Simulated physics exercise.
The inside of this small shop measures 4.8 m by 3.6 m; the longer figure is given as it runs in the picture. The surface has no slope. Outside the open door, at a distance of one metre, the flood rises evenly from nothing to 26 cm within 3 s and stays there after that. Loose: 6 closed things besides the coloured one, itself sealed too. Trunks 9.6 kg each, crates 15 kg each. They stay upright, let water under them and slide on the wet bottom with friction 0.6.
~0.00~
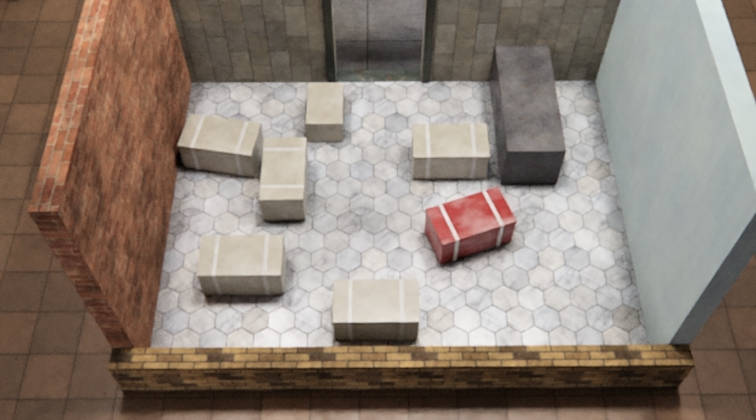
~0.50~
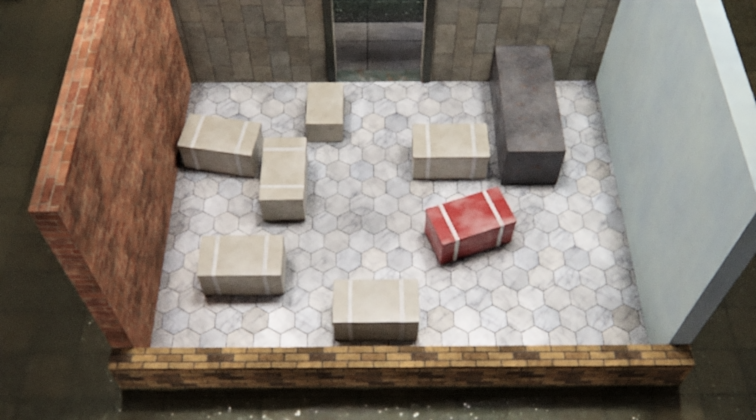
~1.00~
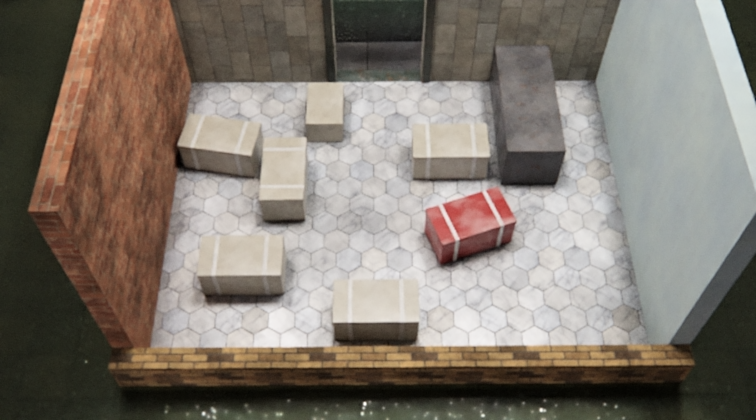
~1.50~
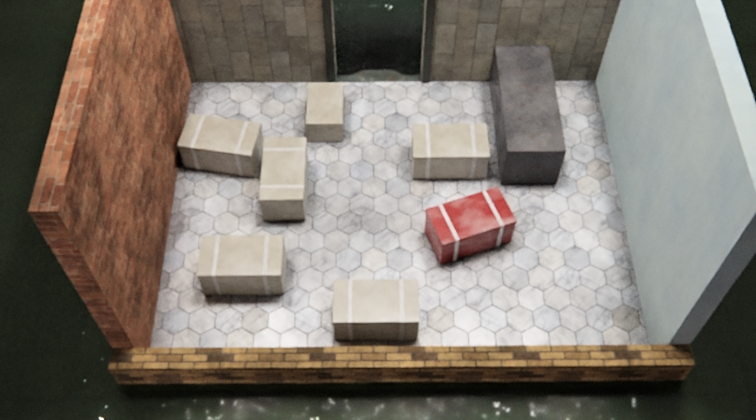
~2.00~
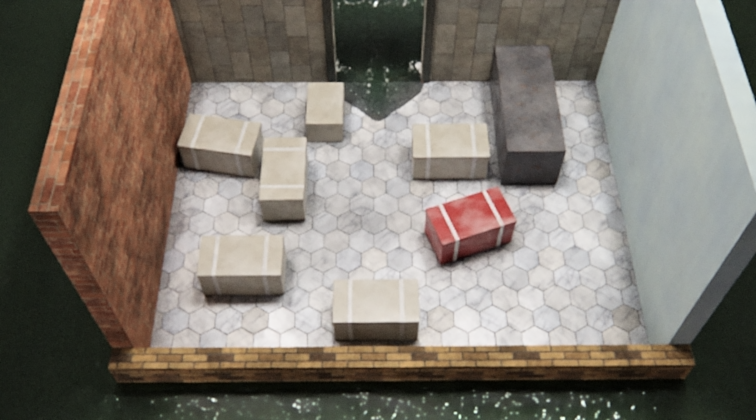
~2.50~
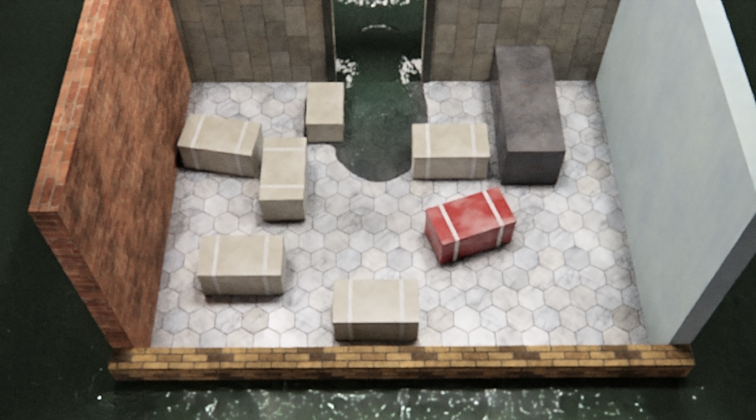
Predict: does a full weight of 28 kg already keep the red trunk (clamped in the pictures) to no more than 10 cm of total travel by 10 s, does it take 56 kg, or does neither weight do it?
It takes 56 kg.
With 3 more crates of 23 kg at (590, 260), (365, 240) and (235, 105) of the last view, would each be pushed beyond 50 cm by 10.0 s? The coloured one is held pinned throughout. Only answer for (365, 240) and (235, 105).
Respectively, exceeded and not exceeded.
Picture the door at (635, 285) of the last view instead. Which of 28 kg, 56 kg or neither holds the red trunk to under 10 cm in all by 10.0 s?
In that case only the heavier option works.
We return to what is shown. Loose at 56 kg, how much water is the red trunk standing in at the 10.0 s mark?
9 cm, roughly.
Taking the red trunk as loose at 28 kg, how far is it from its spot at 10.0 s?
Close to 140 centimetres.
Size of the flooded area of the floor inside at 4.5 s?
Around 9.0 m2 of it.
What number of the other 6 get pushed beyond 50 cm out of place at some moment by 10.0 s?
That adds up to 4.
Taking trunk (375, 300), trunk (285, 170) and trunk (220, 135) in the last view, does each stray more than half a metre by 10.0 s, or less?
Well, that's beyond half a metre, below half a metre, and beyond half a metre.
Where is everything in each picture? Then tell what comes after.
In the first frame, the red trunk at (471, 215), on the bottom; 0.0 m2 under water; 0 of 7 have shifted.
In the second frame, the red trunk at (471, 215), on the bottom; 0.0 m2 under water; 0 of 7 have shifted.
In the third frame, the red trunk at (471, 215), on the bottom; water covers 0.0 m2; 0 of 7 have shifted.
In the fourth frame, the red trunk at (471, 215) rests on the ground; water covers 0.0 m2; 0 of 7 have shifted.
In the fifth frame, the red trunk at (471, 215), on the bottom; water covers 0.3 m2; 0 of 7 have shifted.
In the sixth frame, the red trunk at (471, 215) rests on the ground; 1.2 m2 under water; 0 of 7 have shifted.
After 3.5 s the red trunk would be 0 cm from its start with 28 kg and 0 cm from its start with 56 kg; 1 cm of water round it then.
After 4.5 s the red trunk would be 19 cm from its start with 28 kg and 0 cm from its start with 56 kg; 6 cm of water round it then.
After 7.0 s the red trunk would be 64 cm from its start with 28 kg and 0 cm from its start with 56 kg; 6 cm of water round it then.
After 10.0 s the red trunk would be 135 cm from its start with 28 kg and 0 cm from its start with 56 kg; 9 cm of water round it then.
